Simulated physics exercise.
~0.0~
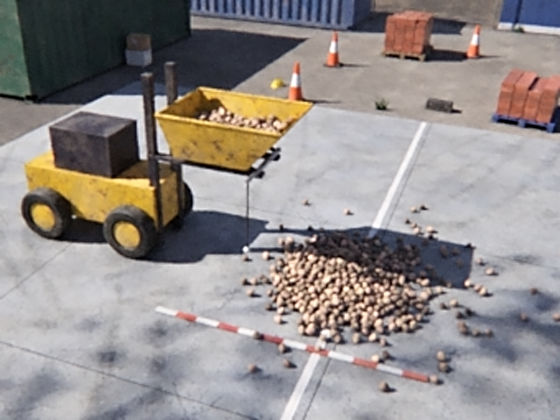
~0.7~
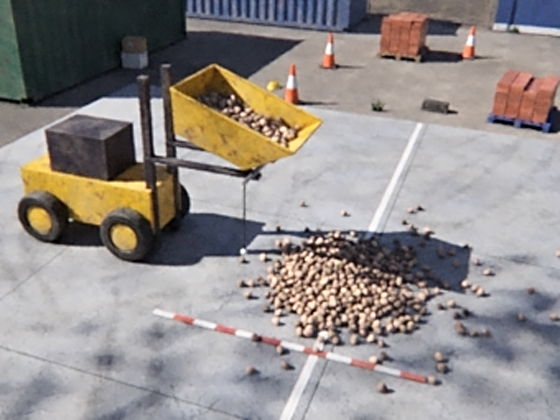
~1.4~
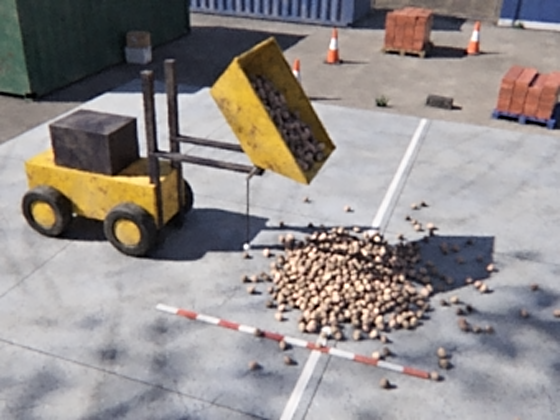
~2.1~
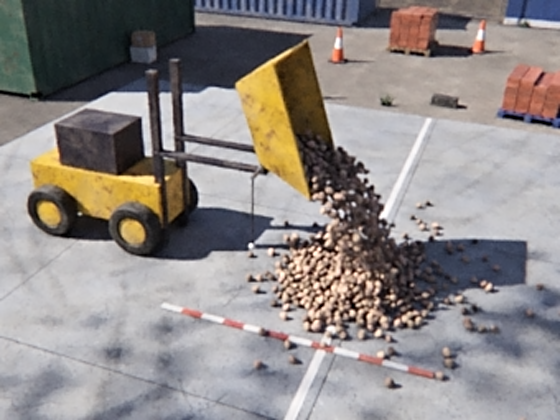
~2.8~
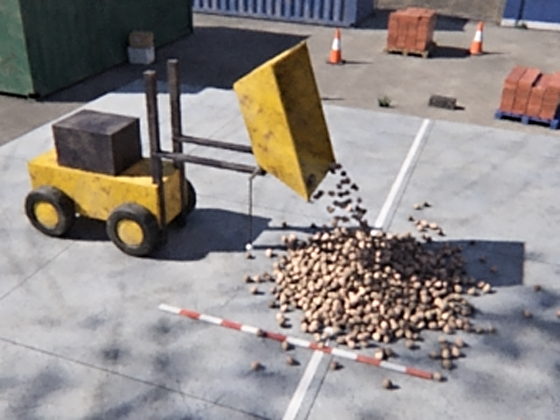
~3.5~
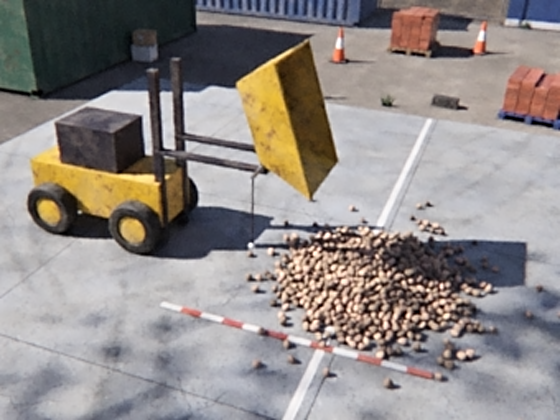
A small yellow loader with a black block on its back stands at the left of a sunlit concrete yard, seen from above, holding up a yellow skip of brownish stones. Below and right of the skip, a loose heap of similar stones lies across a white painted line, with a red and white striped pole in front. Containers, orange cones and stacked reddish blocks stand behind. The skip tilts steeply to the right, and its stones pour onto the heap. The stream thins to a trickle, and the skip stays tipped and empty above a broader pile spread further past the line.
